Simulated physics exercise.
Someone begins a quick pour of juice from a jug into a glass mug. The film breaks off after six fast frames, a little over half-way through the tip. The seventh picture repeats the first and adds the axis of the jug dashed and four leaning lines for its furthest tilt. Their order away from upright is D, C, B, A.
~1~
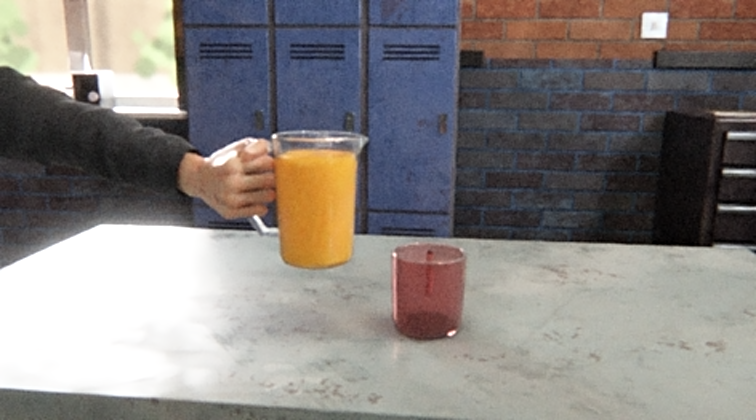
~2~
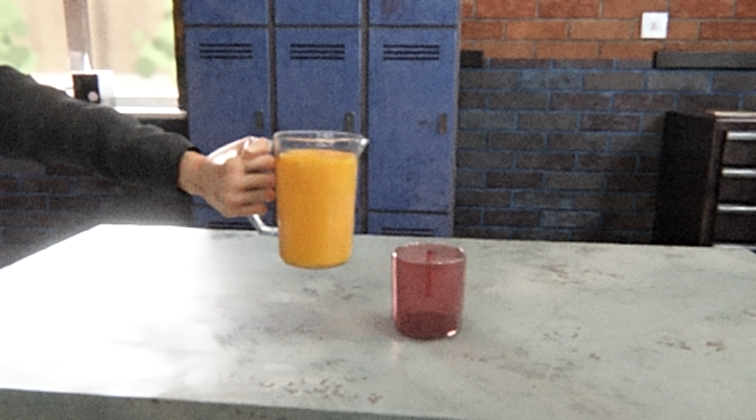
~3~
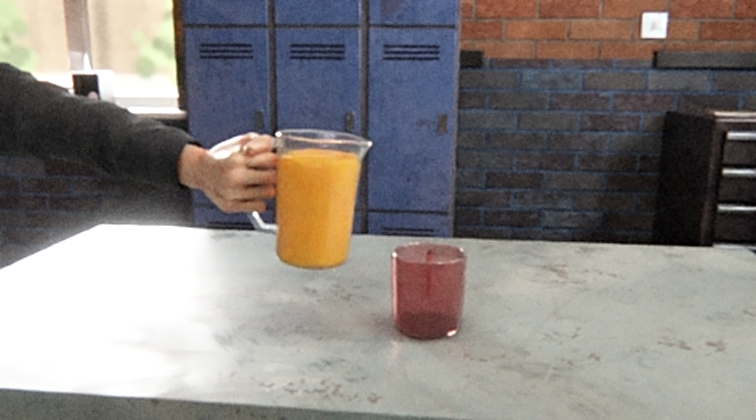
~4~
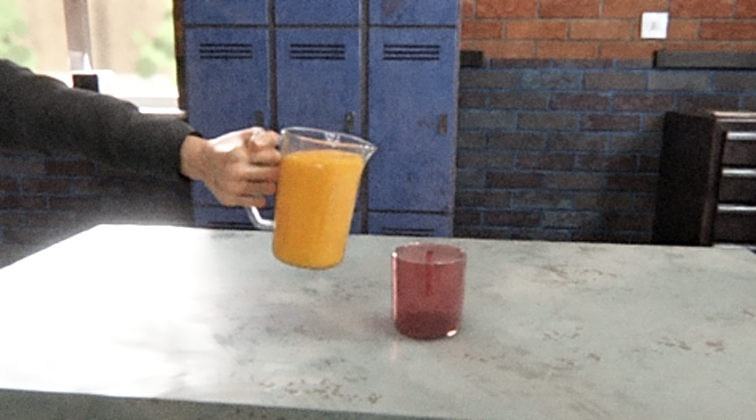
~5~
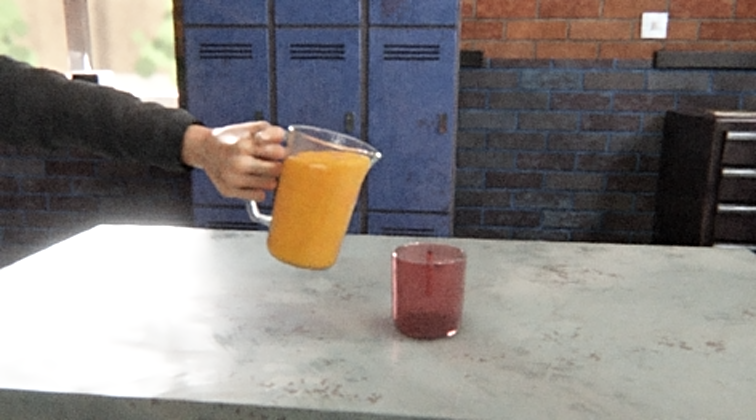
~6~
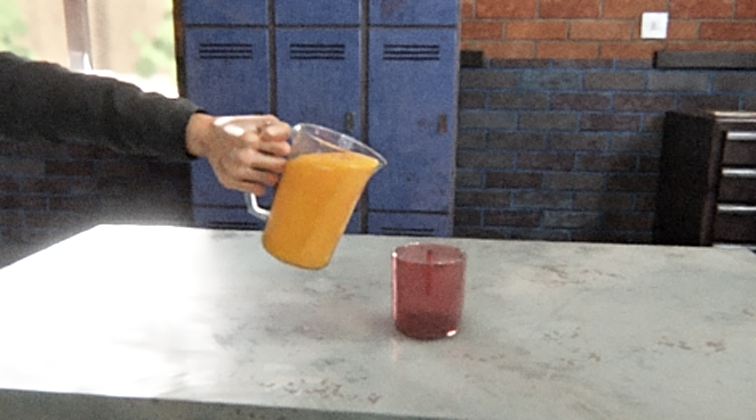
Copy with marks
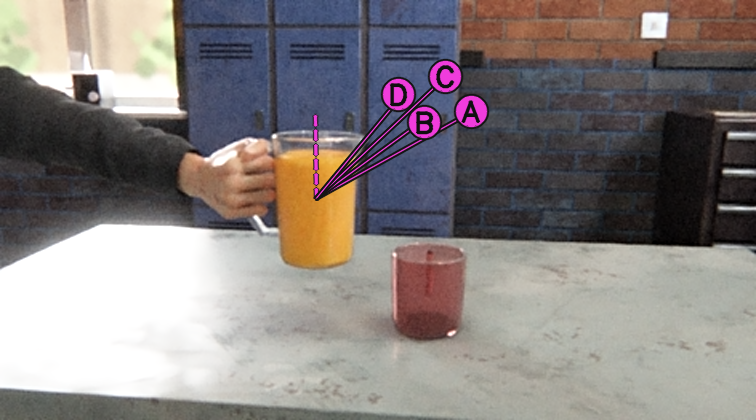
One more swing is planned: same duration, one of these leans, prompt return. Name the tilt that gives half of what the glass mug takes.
A works best here.
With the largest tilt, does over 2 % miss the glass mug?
No.
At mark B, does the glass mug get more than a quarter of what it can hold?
Yes, clearly.
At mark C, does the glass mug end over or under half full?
Under half.
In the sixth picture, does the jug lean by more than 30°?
No, it does not.
On the marked copy, A at (456, 120); B at (409, 130); C at (433, 88); D at (389, 109).
Choosing A, the glass mug ends with about 49 % of what it can hold.
Choosing B, the glass mug ends with about 36 % of what it can hold.
Choosing C, the glass mug ends with about 25 % of what it can hold.
Choosing D, the glass mug ends with about 16 % of what it can hold.
